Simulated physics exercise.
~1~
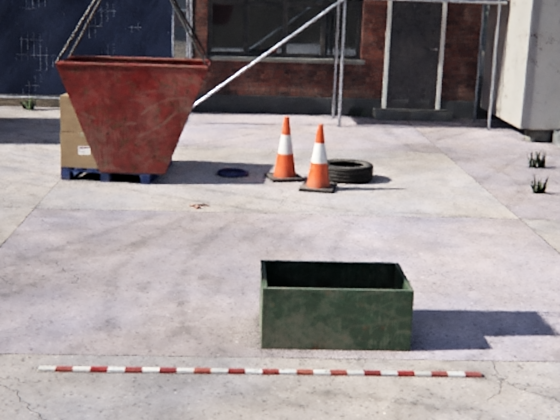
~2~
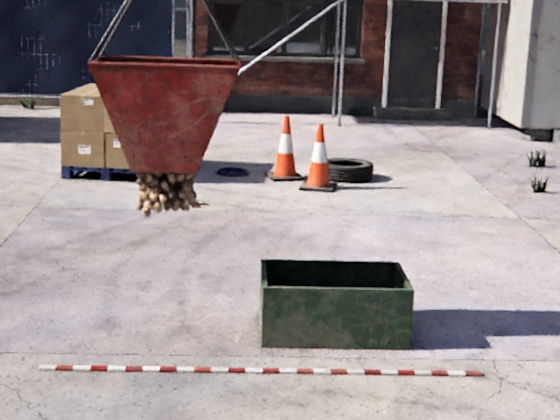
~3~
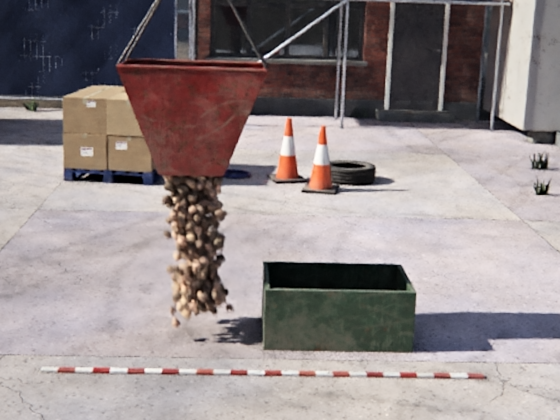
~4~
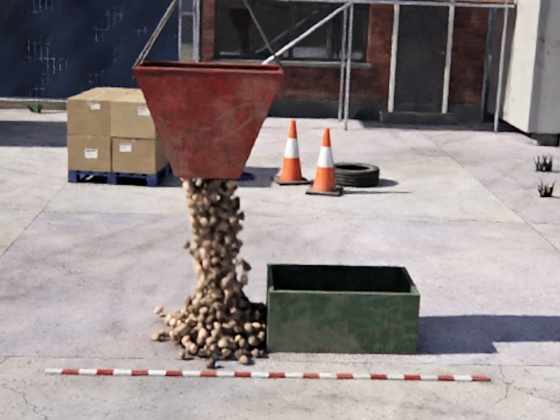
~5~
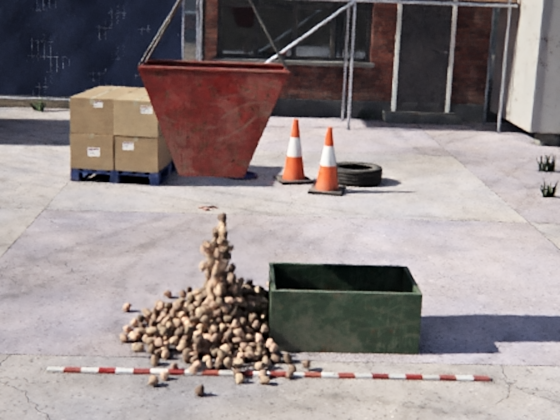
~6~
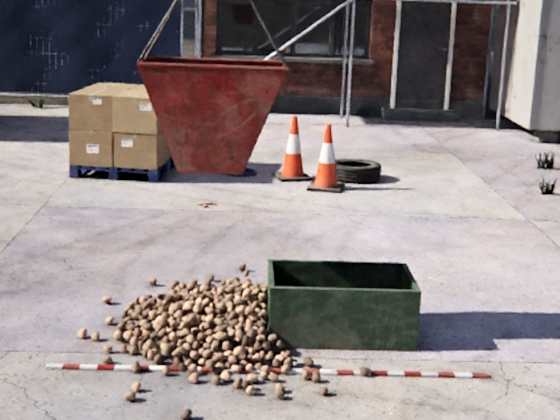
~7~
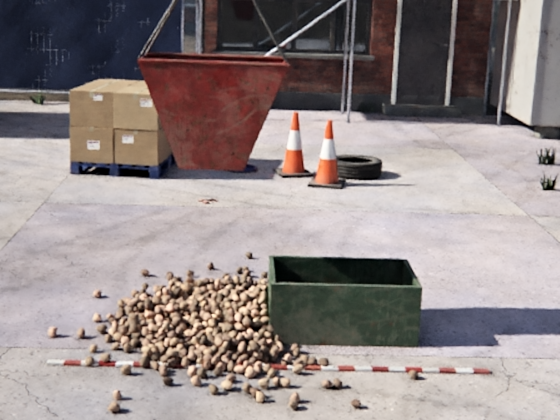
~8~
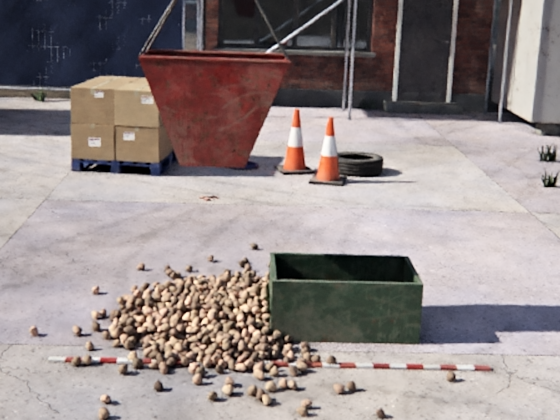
At the start, a red skip hangs over a paved yard, with cardboard boxes, two traffic cones and a tyre behind it and an open green bin in front. The skip moves to the right, and brown, rounded stones begin to drop from its underside. They pour down in a thick stream, landing on the ground just left of the bin. The skip stops, empties, and the heap spreads against the bin's side and over the striped staff. A few stones roll farther out, some passing in front of the bin. Finally, the skip hangs still above a low, scattered pile beside the bin.
